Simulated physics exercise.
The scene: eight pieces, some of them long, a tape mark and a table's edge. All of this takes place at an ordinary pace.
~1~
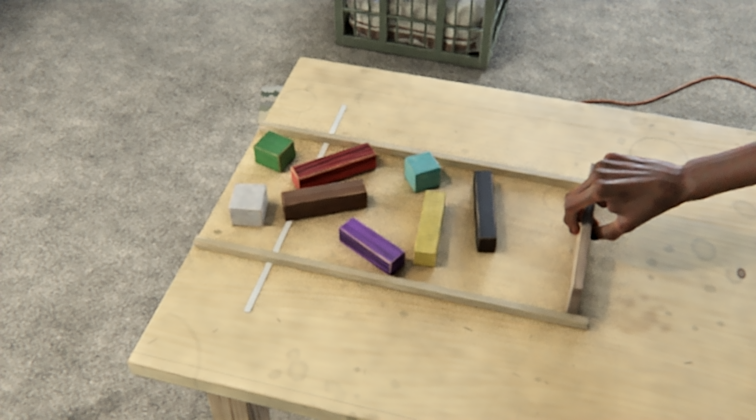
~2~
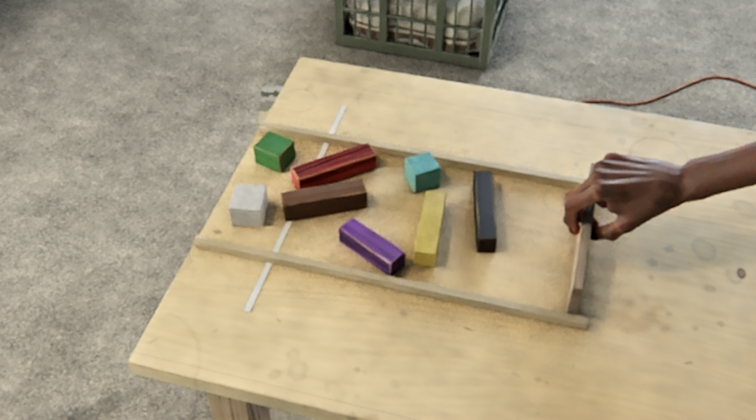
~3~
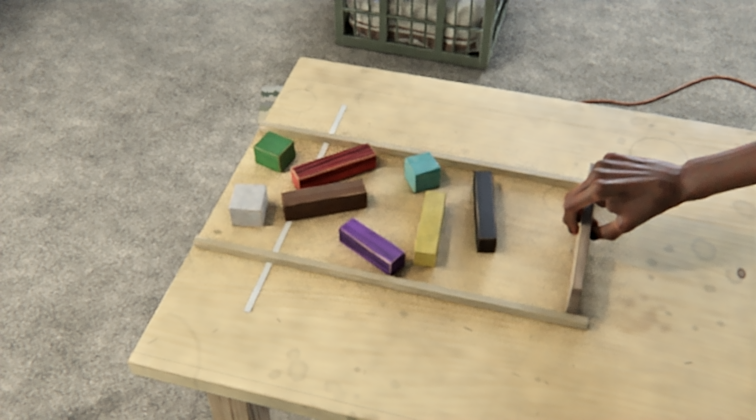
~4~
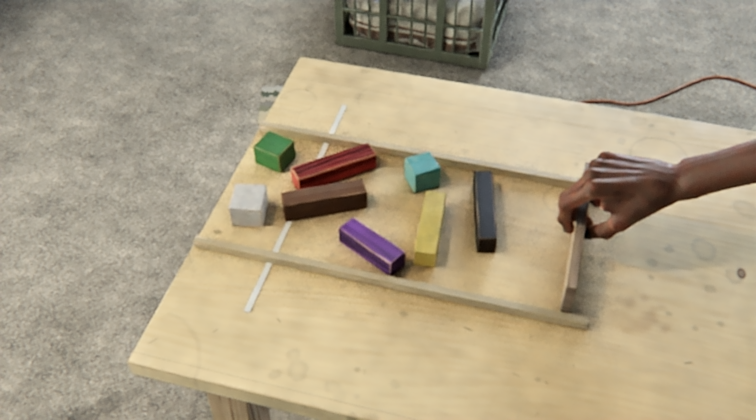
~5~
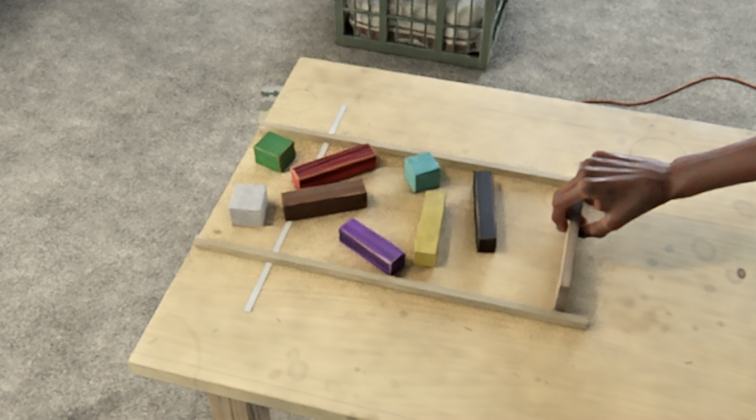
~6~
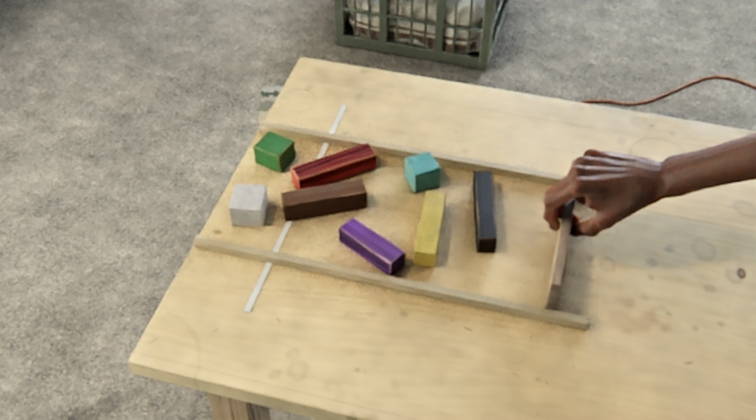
On a wooden table, a hand slides an upright board slightly left between two rails, toward motionless coloured blocks and sticks.
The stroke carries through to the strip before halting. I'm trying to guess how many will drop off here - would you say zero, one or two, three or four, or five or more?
I'd say one or two.
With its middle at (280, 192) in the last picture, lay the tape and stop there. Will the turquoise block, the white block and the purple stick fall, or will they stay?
Taking each: The turquoise block holds its spot, the white block topples, the purple stick holds its spot.
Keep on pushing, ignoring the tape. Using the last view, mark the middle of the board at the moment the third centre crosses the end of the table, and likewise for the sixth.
The middle sits near (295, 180) at the first moment and near (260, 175) at the second.
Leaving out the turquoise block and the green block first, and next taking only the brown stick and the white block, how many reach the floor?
First try: 1 fallen; other try: 1.
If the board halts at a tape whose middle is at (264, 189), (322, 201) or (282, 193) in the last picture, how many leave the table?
Floor tally per try: 4 / 0 / 4.
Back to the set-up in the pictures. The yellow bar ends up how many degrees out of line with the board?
Some 0 degrees.
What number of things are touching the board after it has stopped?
It's 2 of them.
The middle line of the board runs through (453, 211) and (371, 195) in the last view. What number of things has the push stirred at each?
Note: First position 2; second position 7.
Early on, none off yet; green block at rest near (275, 152); white block at rest near (249, 205); red stick at rest near (334, 167).
Finally, the number that fall off is one or two; lost, white block and green block.
